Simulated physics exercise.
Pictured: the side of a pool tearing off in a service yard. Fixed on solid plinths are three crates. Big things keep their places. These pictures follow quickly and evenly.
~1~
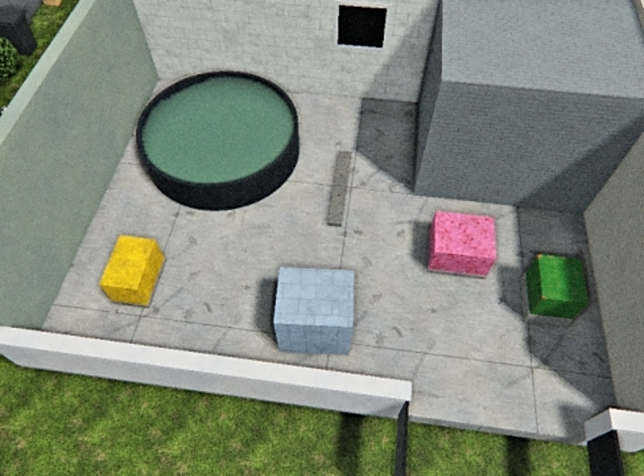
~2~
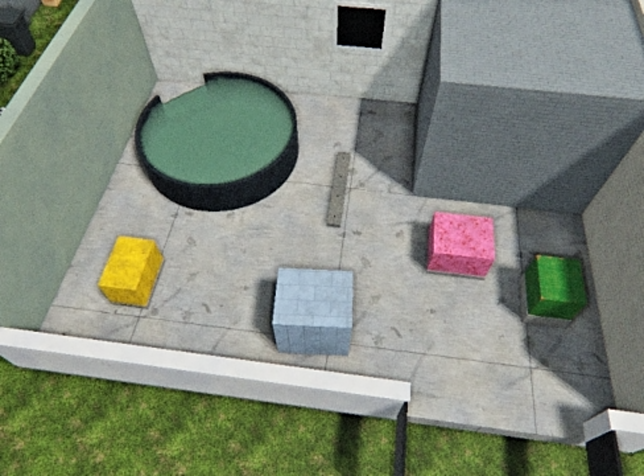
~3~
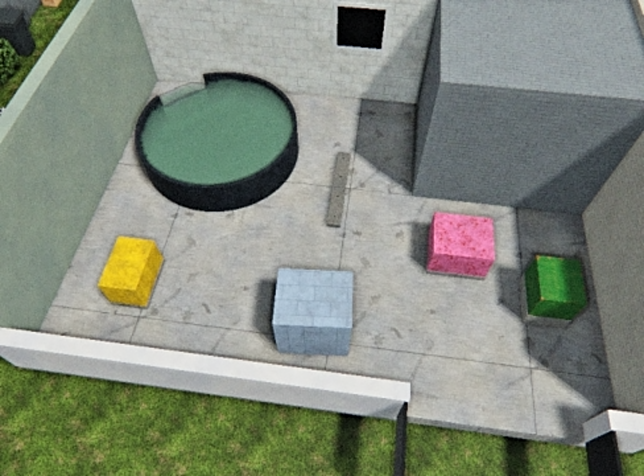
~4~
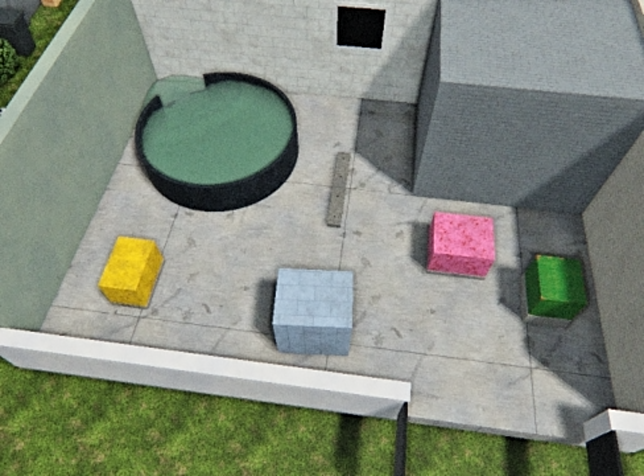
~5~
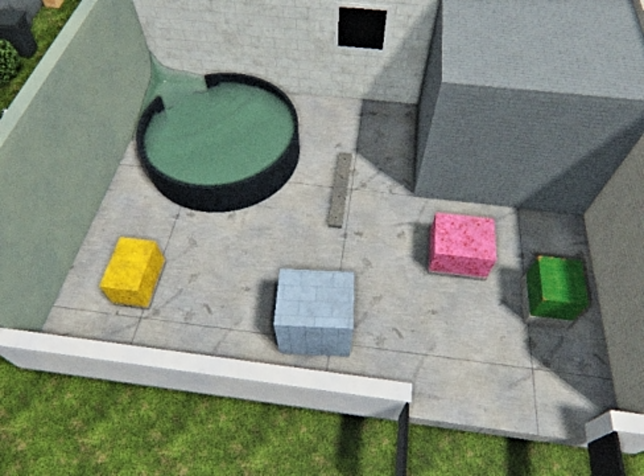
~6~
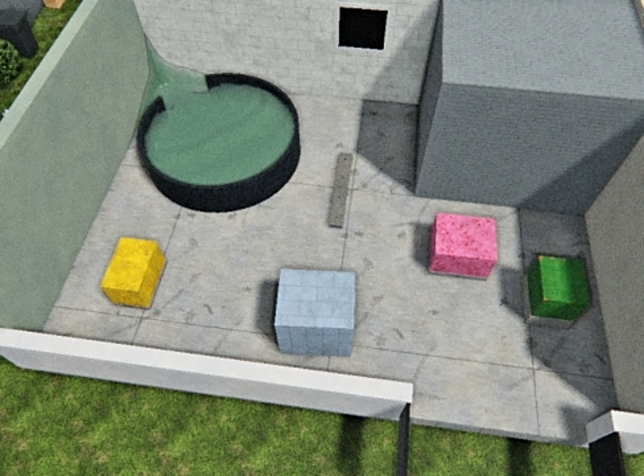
Green water sits level in a dark-rimmed round tank at the back left of a walled, paved yard seen from high above, until a gap opens in the tank's far side. Water pours out through it and spreads toward the back left corner, climbing slightly against the walls. Yellow, pale blue, pink and green blocks stay still across the front, beside a large grey block, as the view barely shifts.
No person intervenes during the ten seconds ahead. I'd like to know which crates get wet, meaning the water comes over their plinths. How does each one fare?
The yellow crate does get wet. The pink crate does not get wet. The green crate does not get wet.
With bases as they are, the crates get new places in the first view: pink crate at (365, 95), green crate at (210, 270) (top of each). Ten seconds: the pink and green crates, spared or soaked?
Result - pink crate is inundated, green crate stays clear.
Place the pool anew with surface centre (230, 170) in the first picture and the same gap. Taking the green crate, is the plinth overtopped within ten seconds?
One by one: The green crate keeps dry.
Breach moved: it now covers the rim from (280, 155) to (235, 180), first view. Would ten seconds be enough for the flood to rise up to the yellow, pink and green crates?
Then yellow crate is untouched, pink crate gets flooded and green crate is untouched.
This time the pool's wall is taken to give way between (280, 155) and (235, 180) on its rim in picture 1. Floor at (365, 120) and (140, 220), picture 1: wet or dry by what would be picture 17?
I'd expect the first point to stay dry and the second point to stay dry.
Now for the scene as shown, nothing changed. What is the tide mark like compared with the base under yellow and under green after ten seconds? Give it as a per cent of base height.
Around 190 % and 10 %.
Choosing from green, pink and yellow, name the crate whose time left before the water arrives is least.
That would be the one in yellow.
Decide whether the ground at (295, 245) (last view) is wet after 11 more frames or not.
That point would be spared.
A moment on, water covers 10 % of the floor; the yellow crate not reached, the pink crate not reached, the green crate not reached.
Next, water covers 20 % of the floor; the yellow crate not reached, the pink crate not reached, the green crate not reached.
Then, water covers 35 % of the floor; the yellow crate water round its plinth, the pink crate not reached, the green crate not reached.
Later, water covers 70 % of the floor; the yellow crate water round its plinth, the pink crate water round its plinth, the green crate not reached.
In the end, water covers 85 % of the floor; the yellow crate was topped, the pink crate stayed above the water, the green crate stayed above the water.
